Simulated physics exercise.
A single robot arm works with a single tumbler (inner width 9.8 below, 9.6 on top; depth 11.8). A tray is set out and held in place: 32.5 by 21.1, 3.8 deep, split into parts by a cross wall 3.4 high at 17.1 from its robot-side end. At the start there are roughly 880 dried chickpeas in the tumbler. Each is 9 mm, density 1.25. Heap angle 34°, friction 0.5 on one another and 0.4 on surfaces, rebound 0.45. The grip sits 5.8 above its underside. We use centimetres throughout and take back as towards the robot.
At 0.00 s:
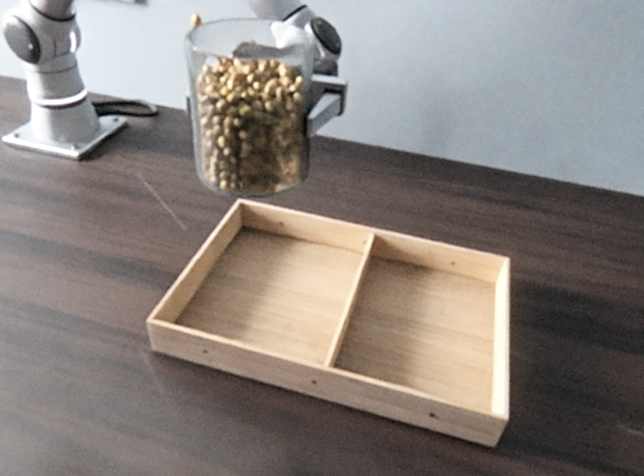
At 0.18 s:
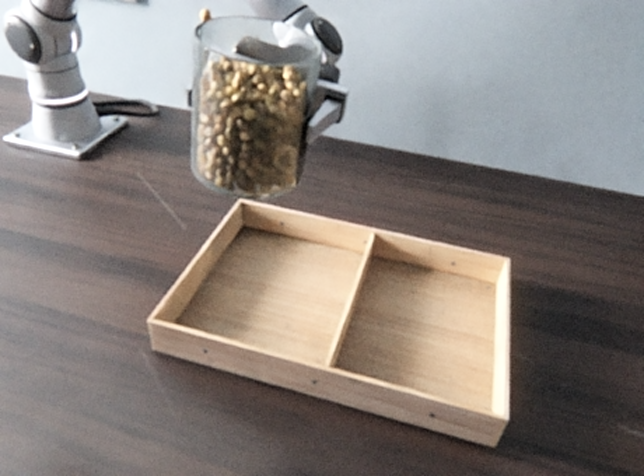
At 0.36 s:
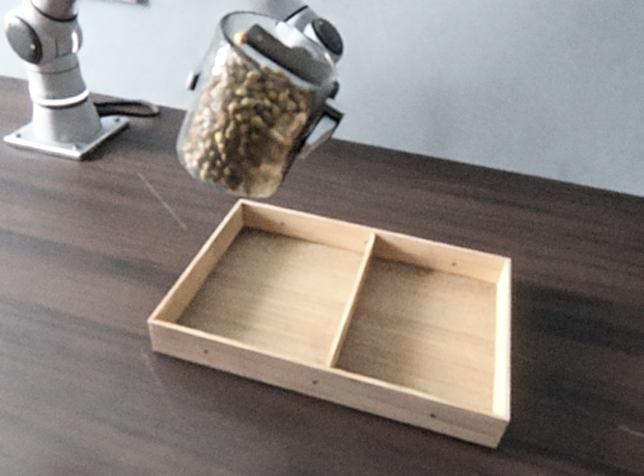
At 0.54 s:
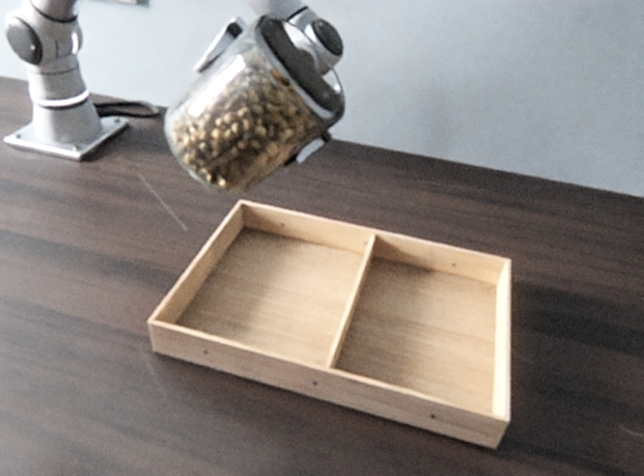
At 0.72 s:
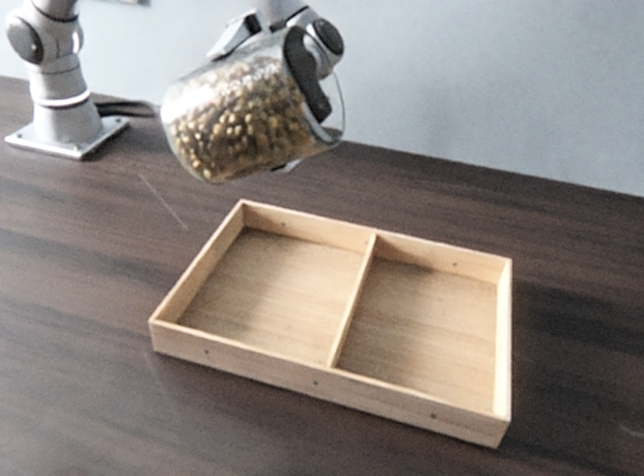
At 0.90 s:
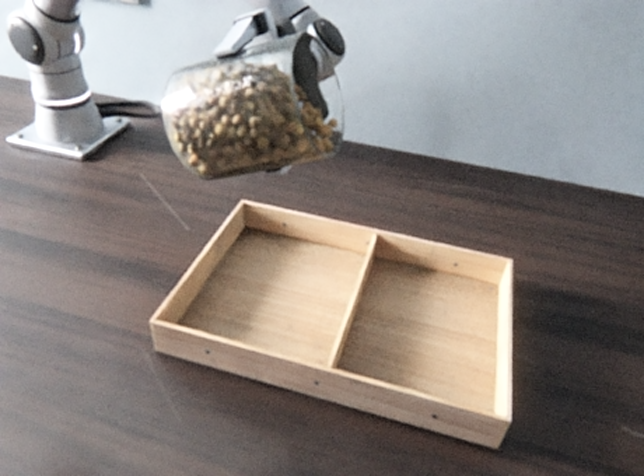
Robot arm tilting a clear tumbler of dried chickpeas steeply onto its side above an empty, divided wooden tray on a dark table.
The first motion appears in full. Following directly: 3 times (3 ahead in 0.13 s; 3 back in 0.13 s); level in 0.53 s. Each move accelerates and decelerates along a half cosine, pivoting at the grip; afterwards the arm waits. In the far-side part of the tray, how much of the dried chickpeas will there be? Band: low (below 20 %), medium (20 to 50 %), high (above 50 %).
Low.
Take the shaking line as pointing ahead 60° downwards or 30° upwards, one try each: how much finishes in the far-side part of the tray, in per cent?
You'd get about 0 per cent with the first setting and about 15 per cent with the second.
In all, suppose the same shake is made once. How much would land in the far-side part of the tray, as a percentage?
About 5 per cent, then.
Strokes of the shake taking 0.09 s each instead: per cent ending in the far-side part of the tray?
In that case about 25 in a hundred.
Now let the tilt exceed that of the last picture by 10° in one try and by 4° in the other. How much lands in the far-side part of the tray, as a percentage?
Roughly 25 and 15 percent.
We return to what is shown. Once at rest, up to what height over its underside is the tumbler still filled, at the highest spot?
Around 10.0 centimetres above the underside.
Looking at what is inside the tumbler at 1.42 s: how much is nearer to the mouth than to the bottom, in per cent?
Some 40 percent is in that half.
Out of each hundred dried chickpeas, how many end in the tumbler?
Something like 85 percent ends there.
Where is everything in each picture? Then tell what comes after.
Tumbler middle at (252, 110), level; upper third of the load around (251, 98), from x 195 to 305, top at y 20; 875 in the tumbler, in the first picture.
Tumbler middle at (253, 110), tilted 6° forward; upper third of the load around (250, 98), from x 200 to 305, top at y 15, in the second picture.
Tumbler middle at (254, 110), tilted 23° forward; upper third of the load around (246, 96), from x 185 to 310, top at y 40, in the third picture.
Tumbler middle at (254, 111), tilted 44° forward; upper third of the load around (241, 93), from x 175 to 310, top at y 55, in the fourth picture.
Tumbler middle at (255, 111), tilted 61° forward; upper third of the load around (239, 88), from x 175 to 305, top at y 60, in the fifth picture.
Tumbler middle at (256, 111), tilted 67° forward; upper third of the load around (236, 90), from x 175 to 335, top at y 60; 875 in the tumbler, in the sixth picture.
After 1.42 s, tilted 67° forward, highest piece 24 above the table; 795 in the tumbler, 26 in the far-side part, 11 in the robot-side part, 43 in flight or on a rim.
After 1.95 s, tilted 33° forward, highest piece 25 above the table; 744 in the tumbler, 90 in the far-side part, 39 in the robot-side part, 1 on the table or floor, 1 in flight or on a rim.
After 2.41 s, level, highest piece 26 above the table; 744 in the tumbler, 91 in the far-side part, 39 in the robot-side part, 1 on the table or floor.
After 3.46 s, level, highest piece 26 above the table; 744 in the tumbler, 91 in the far-side part, 39 in the robot-side part, 1 on the table or floor.
At rest, 744 in the tumbler, 91 in the far-side part, 39 in the robot-side part, 1 on the table or floor. That is 10 % in the far-side part of the tray.
